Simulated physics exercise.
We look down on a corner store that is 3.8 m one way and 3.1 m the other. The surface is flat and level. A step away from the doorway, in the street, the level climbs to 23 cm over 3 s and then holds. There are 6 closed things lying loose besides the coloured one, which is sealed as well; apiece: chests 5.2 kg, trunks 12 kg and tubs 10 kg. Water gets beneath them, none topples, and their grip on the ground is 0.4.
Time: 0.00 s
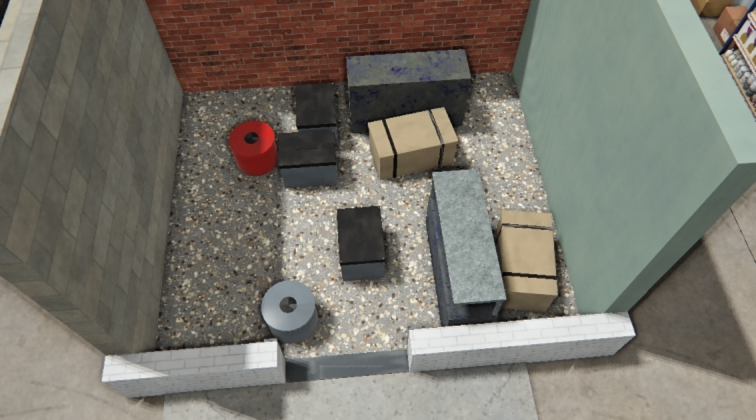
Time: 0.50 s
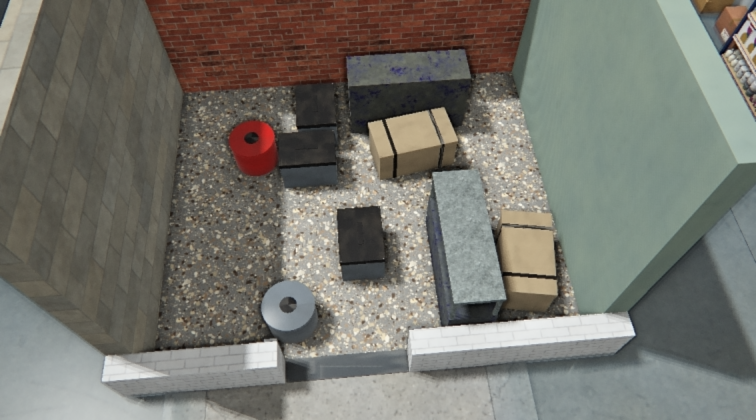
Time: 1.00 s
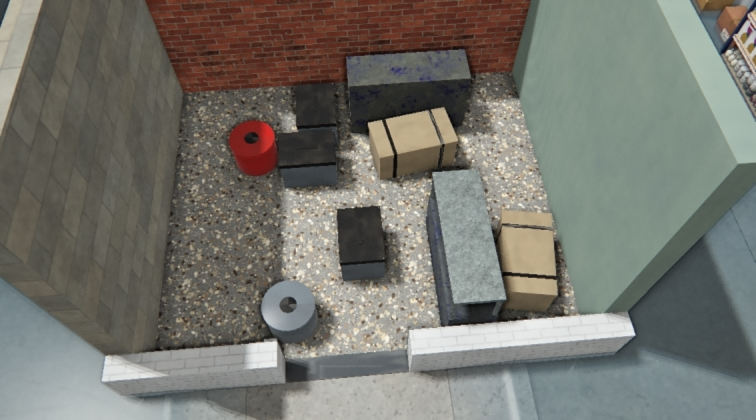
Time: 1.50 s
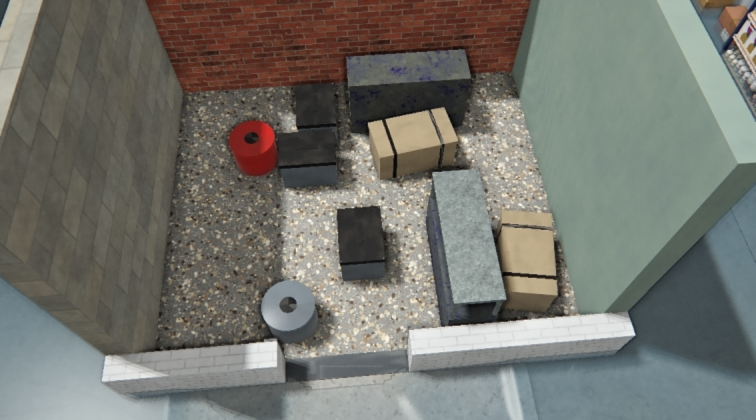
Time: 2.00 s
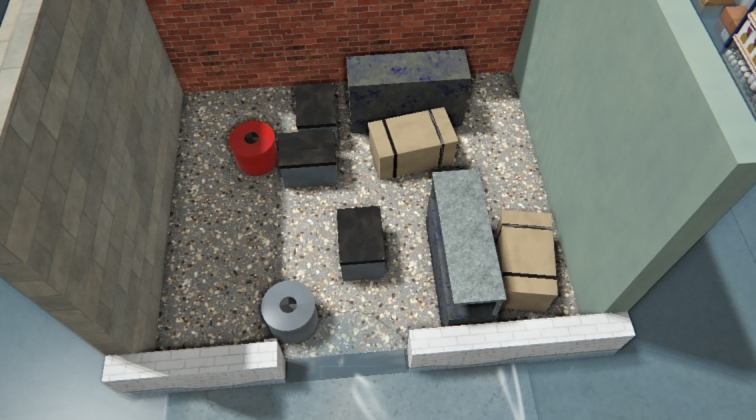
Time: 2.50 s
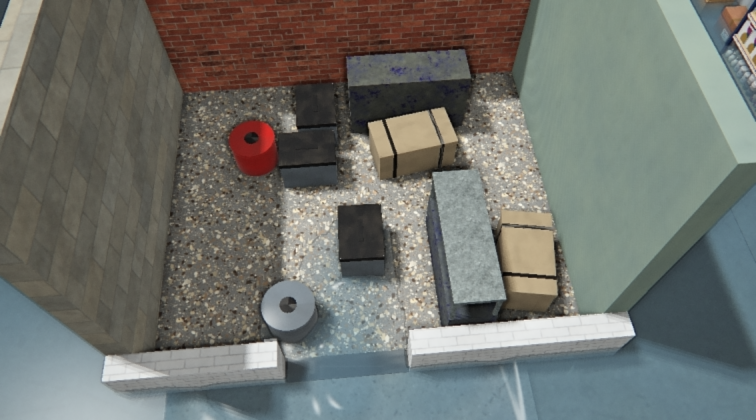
We see from above a walled room with a pebbled floor holding a red tub, a grey tub and several boxes; water spreads across the ground outside, then enters through the front doorway, while the objects stay still.
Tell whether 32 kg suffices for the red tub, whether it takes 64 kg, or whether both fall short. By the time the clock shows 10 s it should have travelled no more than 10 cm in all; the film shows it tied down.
The smaller figure is plenty.
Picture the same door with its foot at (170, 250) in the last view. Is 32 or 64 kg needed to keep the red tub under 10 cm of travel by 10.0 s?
Result: Lighter option suffices.
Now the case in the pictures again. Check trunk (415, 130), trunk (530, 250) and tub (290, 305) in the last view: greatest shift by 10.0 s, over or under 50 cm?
Reading the three in turn gives surpassed, not surpassed and surpassed.
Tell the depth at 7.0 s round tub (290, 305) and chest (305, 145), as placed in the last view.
About 5 and 11 cm.
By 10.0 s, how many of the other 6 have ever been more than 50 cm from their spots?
I count 3.
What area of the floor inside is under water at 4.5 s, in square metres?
At that time the wet patch spans about 7.5 m2.
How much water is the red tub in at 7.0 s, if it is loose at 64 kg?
About 12 cm.
After 3.5 s the red tub would be 0 cm from its start with 32 kg and 0 cm from its start with 64 kg; 1 cm of water round it then.
After 4.5 s the red tub would be 0 cm from its start with 32 kg and 0 cm from its start with 64 kg; 6 cm of water round it then.
After 7.0 s the red tub would be 0 cm from its start with 32 kg and 0 cm from its start with 64 kg; 12 cm of water round it then.
After 10.0 s the red tub would be 0 cm from its start with 32 kg and 0 cm from its start with 64 kg; 15 cm of water round it then.
